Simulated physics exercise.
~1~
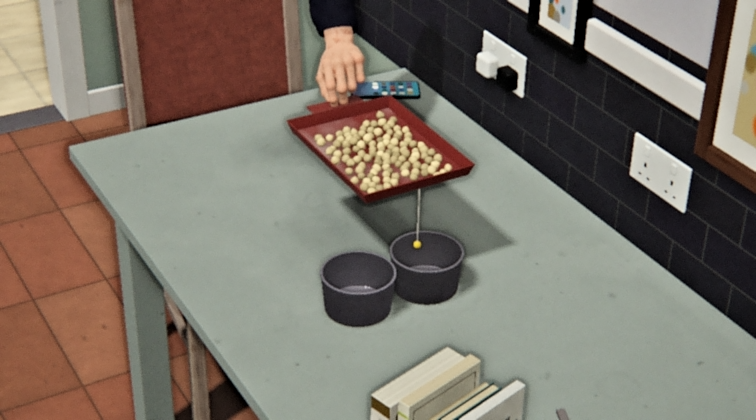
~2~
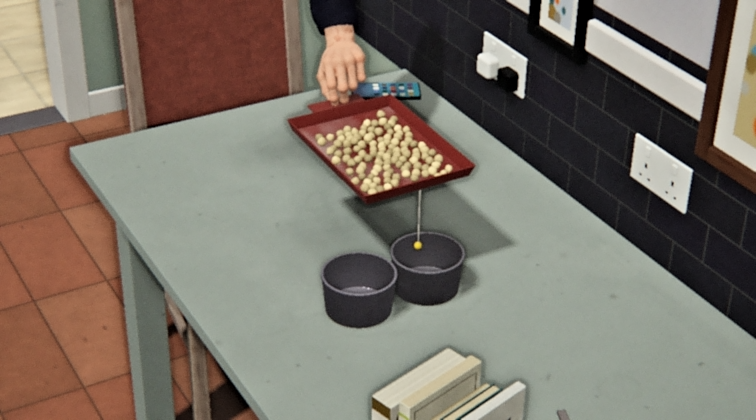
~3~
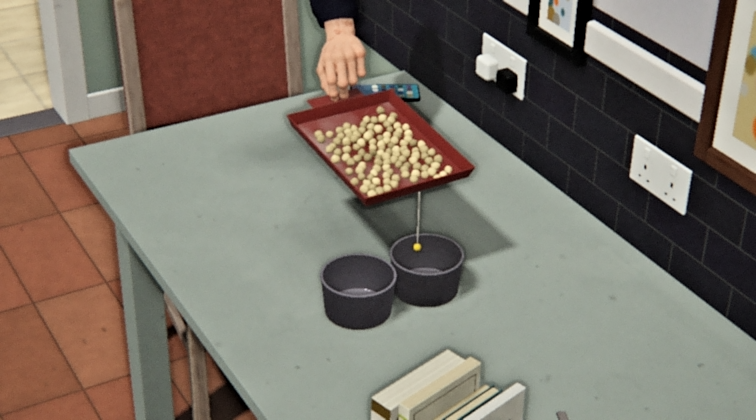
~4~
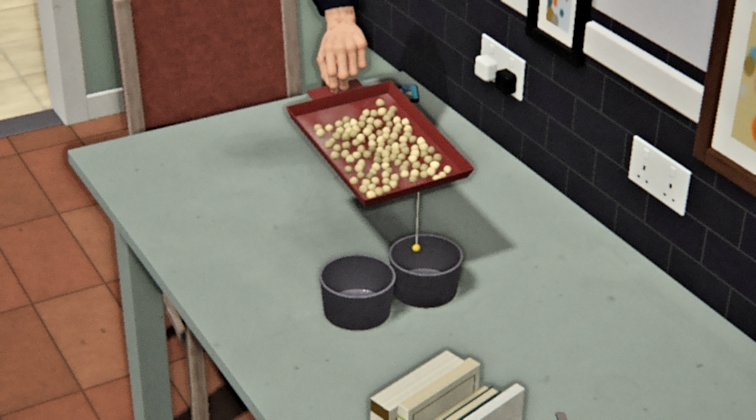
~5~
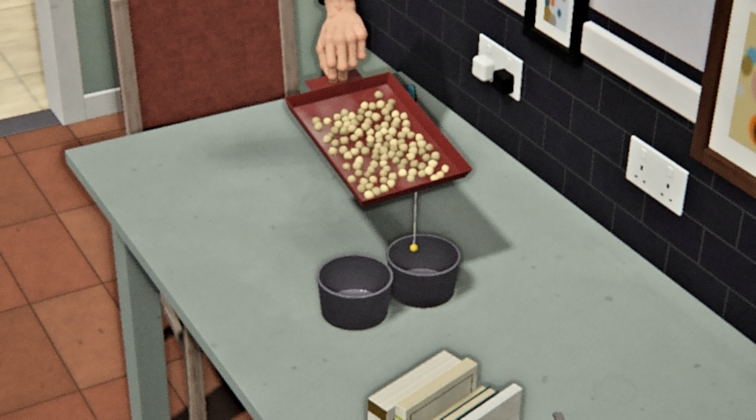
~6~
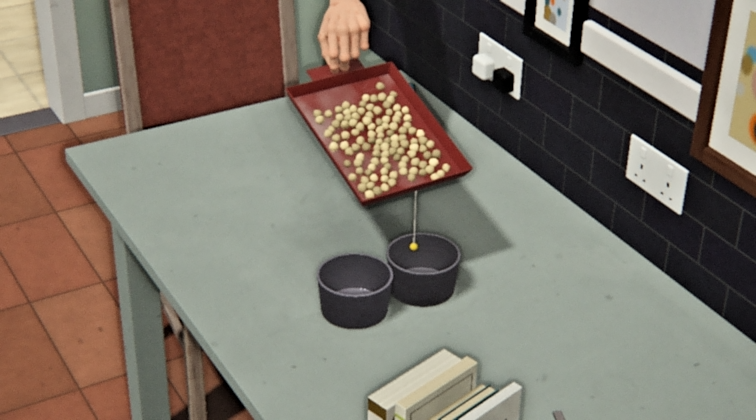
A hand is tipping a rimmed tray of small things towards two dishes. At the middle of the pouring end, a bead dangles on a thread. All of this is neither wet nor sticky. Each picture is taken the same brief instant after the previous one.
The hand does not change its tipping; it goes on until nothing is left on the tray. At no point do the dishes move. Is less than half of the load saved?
Most never reaches the dishes.
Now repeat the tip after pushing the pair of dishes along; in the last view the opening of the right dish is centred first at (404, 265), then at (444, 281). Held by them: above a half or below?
In the first position a minority, in the second a majority.
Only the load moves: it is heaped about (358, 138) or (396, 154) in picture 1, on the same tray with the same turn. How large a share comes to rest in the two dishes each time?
In order, roughly 30 % and 10 %.
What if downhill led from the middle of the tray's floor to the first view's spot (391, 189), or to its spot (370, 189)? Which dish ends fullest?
Leftward dish at the first place, Leftward dish at the second.
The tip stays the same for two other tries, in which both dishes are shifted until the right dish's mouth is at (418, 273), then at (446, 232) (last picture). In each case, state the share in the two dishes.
Close to 60 in a hundred, then close to 0 in a hundred.
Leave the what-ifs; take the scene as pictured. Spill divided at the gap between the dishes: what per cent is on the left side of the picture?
Roughly 10 in a hundred.
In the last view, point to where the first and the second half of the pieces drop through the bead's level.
The first part passes (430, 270); everything after passes (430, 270).
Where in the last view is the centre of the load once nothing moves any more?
Near pixel (434, 327).
Just after the last frame, tray tipped steeply; every one on the tray.
A moment on, tray tipped past a quarter turn; roughly two thirds on the tray; just a few in the left dish; just a few in the right dish; just a few outside both; roughly a quarter in the air.
Further on, tray tipped past a quarter turn; about a tenth in the left dish; about a tenth in the right dish; the larger part outside both.
When it is over, tray tipped past a quarter turn; about a tenth in the left dish; about a tenth in the right dish; the larger part outside both.
